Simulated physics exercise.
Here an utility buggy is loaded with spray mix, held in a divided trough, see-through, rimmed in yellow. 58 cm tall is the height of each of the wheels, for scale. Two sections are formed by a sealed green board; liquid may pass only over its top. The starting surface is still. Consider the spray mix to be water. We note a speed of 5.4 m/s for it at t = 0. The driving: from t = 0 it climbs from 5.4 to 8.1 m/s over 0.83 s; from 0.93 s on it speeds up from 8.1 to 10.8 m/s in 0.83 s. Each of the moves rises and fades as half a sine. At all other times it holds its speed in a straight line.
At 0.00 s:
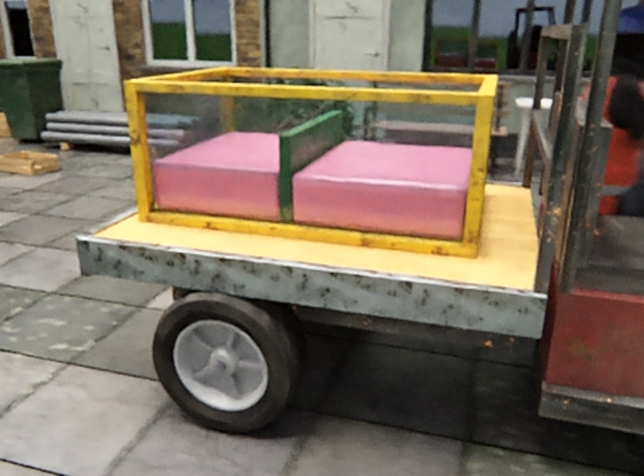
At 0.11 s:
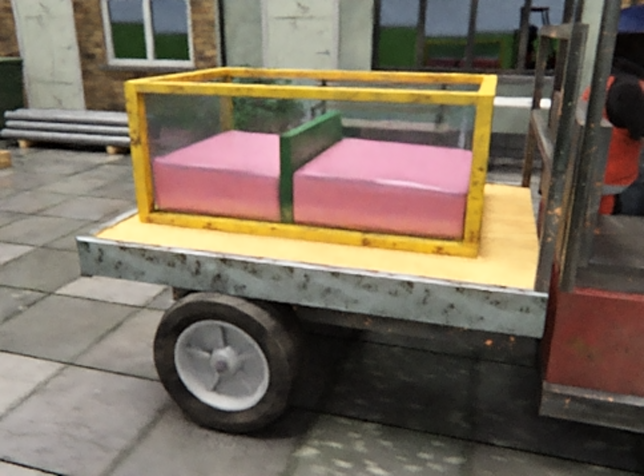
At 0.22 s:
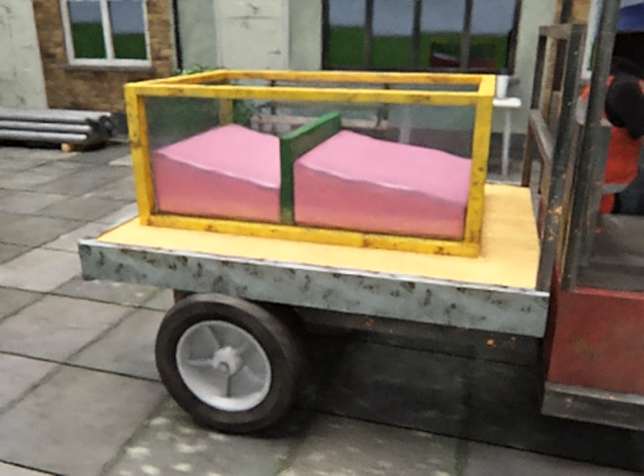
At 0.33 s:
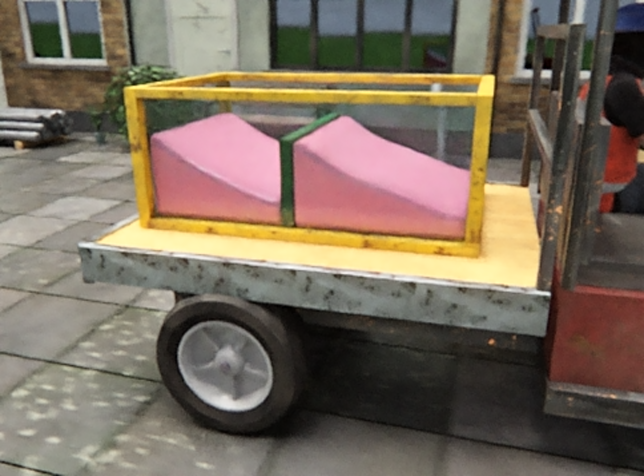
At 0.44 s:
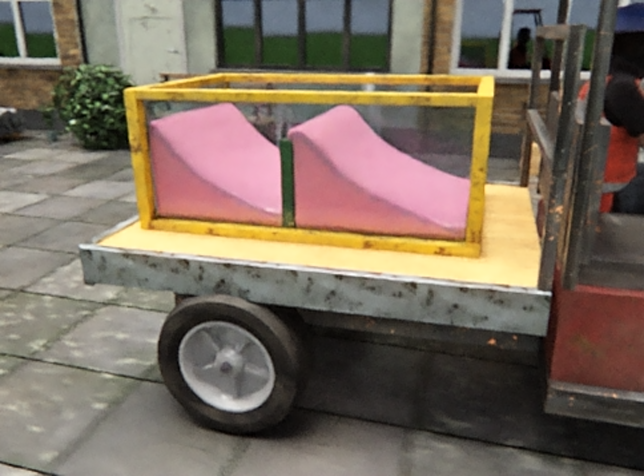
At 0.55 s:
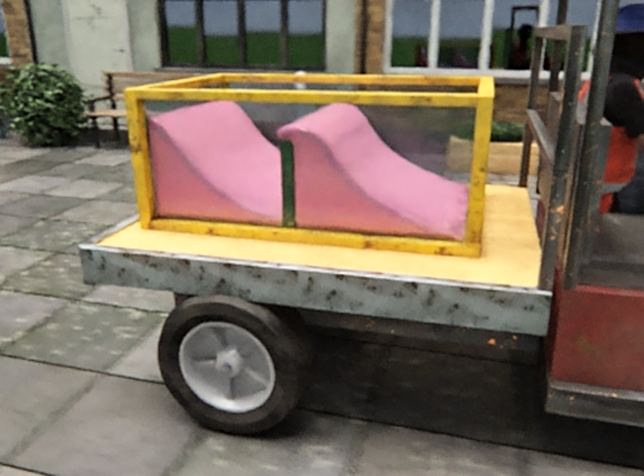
A clear, yellow-rimmed trough of pink liquid, split by a green divider, rides on a grey-edged flatbed behind a red cab at right, seen from the side in a paved yard. Windows, brick walls, grey pipes and a bush slide leftward behind as the camera keeps pace with the buggy. The liquid starts level, then climbs steeply at the left of both sections, sloping down rightward.
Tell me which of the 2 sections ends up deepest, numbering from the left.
It ends deepest in the first one from the left.
After 1.05 s left to right it is 23, 19 cm deep.
After 1.65 s left to right it is 22, 18 cm deep.
After 2.25 s left to right it is 23, 18 cm deep; 1 per cent has gone over the back.
After 4.74 s left to right it is 23, 18 cm deep; 1 per cent has gone over the back.
